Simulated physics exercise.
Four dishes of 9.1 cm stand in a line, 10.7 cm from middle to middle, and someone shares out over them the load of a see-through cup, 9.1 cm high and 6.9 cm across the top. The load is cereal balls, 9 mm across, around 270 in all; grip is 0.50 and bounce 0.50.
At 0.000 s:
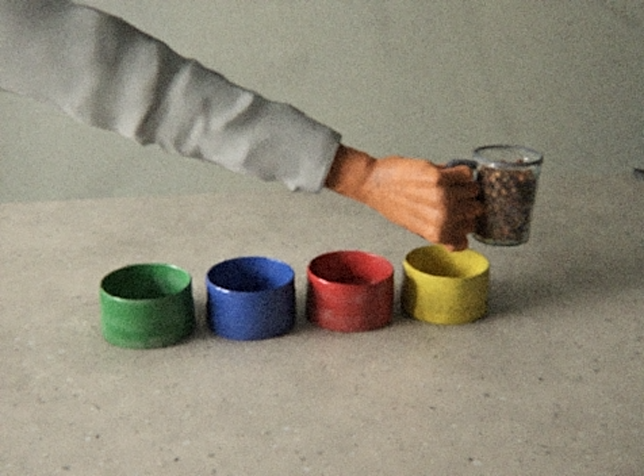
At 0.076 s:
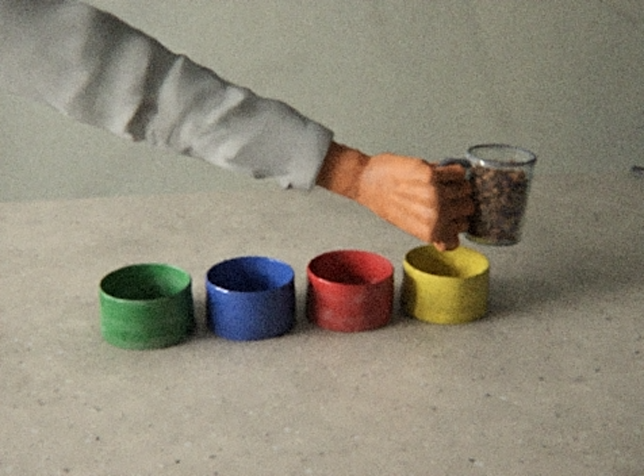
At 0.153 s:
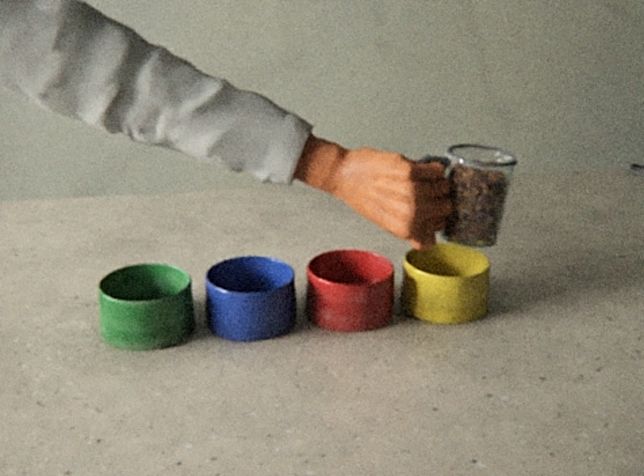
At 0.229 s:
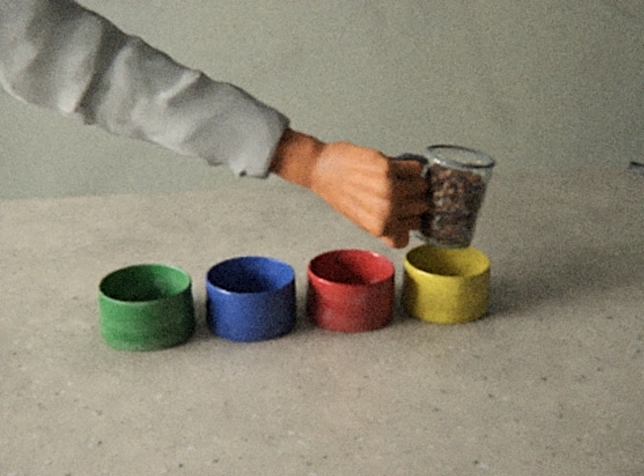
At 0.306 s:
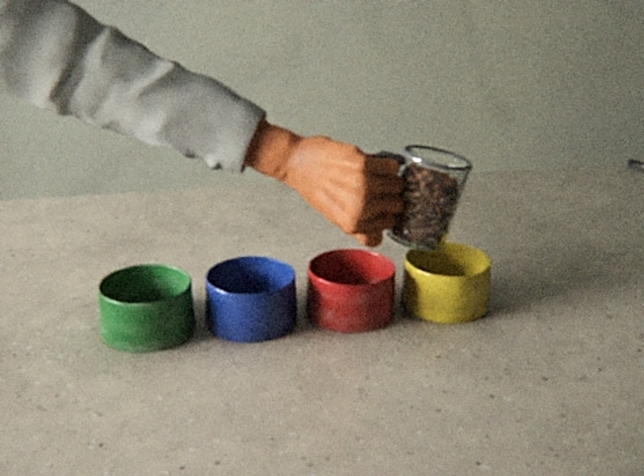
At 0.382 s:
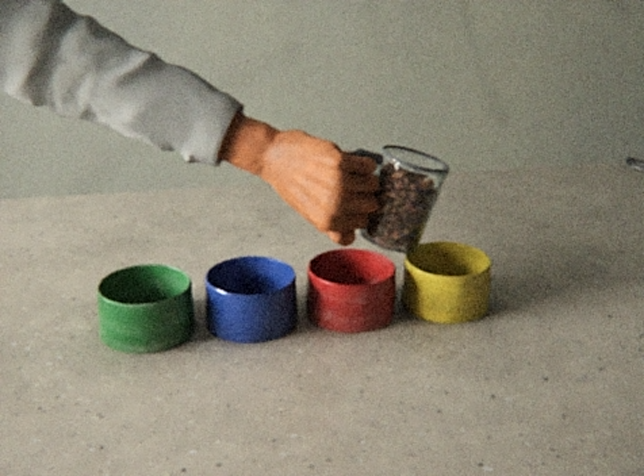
A hand moves a clear cup of small brown pieces left above four colored dishes, tilting it slightly rightward.
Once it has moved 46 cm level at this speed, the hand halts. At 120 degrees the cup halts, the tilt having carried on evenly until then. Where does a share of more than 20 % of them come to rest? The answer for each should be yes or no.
Red - no, blue - no, green - yes, yellow - no, counter - no.
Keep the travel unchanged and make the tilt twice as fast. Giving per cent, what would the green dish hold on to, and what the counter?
Result - green dish: 80; counter: 10.
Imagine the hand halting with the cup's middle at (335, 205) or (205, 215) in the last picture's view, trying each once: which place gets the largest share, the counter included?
First try: Red; second try: Blue.
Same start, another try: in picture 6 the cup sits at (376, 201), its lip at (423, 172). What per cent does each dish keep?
Red 0; blue 0; green 90; yellow 0.
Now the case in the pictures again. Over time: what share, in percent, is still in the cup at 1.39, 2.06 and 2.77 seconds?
Roughly 100, then 95, then 5.
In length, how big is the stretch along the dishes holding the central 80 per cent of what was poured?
It spans about 6 centimetres along the dishes.
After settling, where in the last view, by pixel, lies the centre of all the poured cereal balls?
After settling, the middle sits near (141, 308).
Then, at 1.39 s, tilt 64 degrees; cup holds 100 %.
Then, at 2.06 s, tilt 96 degrees; cup holds 95 %, green 5 %.
Then, at 2.77 s, tilt 120 degrees; cup holds 5 %, green 90 %.
At rest (3.3 s), red 0 %, blue 0 %, green 95 %, yellow 0 %, counter 5 %.
